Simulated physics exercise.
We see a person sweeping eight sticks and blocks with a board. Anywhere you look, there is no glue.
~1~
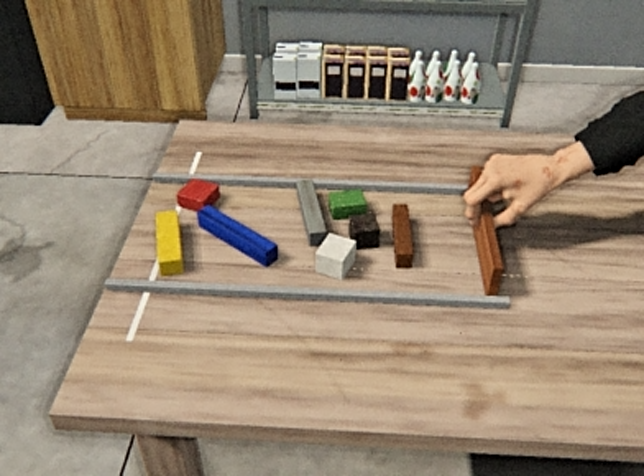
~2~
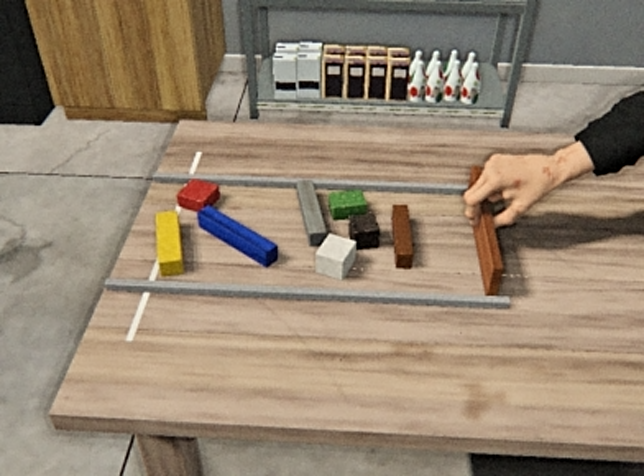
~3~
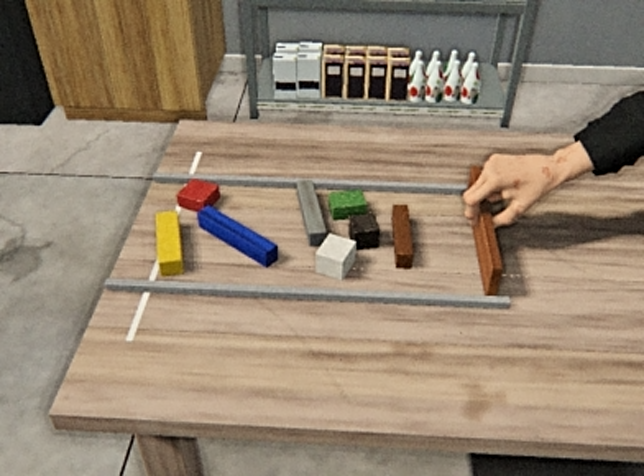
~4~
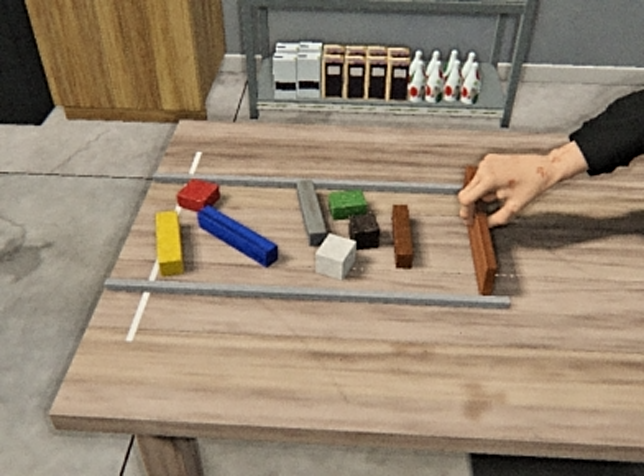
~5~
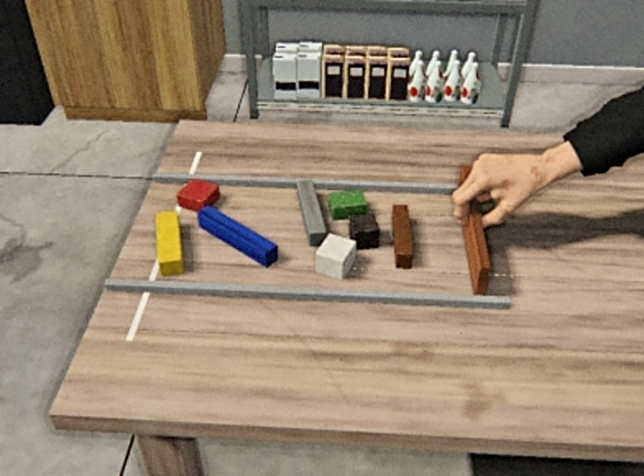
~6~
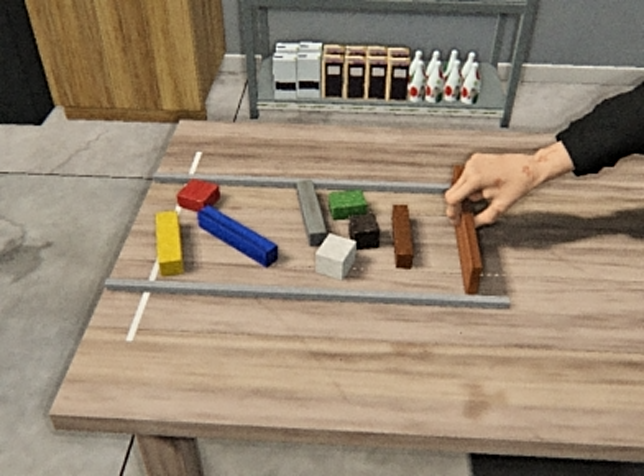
A hand sliding an upright brown board slightly left between two grey rails on a wooden table, the coloured blocks staying still.
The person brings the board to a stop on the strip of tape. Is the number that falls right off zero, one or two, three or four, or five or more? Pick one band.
It is three or four.
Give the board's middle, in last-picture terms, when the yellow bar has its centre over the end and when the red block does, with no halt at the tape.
The middle is at (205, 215) when it's the yellow bar, and at (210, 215) when it's the red block.
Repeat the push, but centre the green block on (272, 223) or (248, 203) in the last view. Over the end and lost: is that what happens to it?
Well, in the first try it leaves the top, and in the second it leaves the top.
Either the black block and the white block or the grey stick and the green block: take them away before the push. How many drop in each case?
You'd get 2 in the first case and 2 in the second one.
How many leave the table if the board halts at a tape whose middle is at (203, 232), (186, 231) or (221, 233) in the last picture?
Counts per try: 1; 3; 0.
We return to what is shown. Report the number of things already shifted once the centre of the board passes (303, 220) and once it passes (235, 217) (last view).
Tally: First 6; then 8.
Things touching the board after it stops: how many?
Count: 3.
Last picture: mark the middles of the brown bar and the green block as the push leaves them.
You'll find the brown bar at roughly (161, 225) and the green block at roughly (163, 188).
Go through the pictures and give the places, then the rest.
Yellow bar (169, 242); red block (199, 196); blue stick (237, 235); board (483, 228); tape (170, 230), in the first picture.
Red block (199, 196); board (483, 228), in the second picture.
Blue stick (237, 235); brown bar (402, 235), in the third picture.
Yellow bar (169, 243); white block (336, 257), in the fourth picture.
Red block (199, 196); grey stick (311, 212), in the fifth picture.
Yellow bar (169, 243); red block (199, 196); blue stick (237, 235); board (464, 227); tape (170, 230), in the sixth picture.
Soon after, none off yet; yellow bar at rest near (169, 243); red block at rest near (199, 196); blue stick at rest near (237, 235).
At rest, the number that fall off is three or four; fallen, grey stick, blue stick, red block and yellow bar.
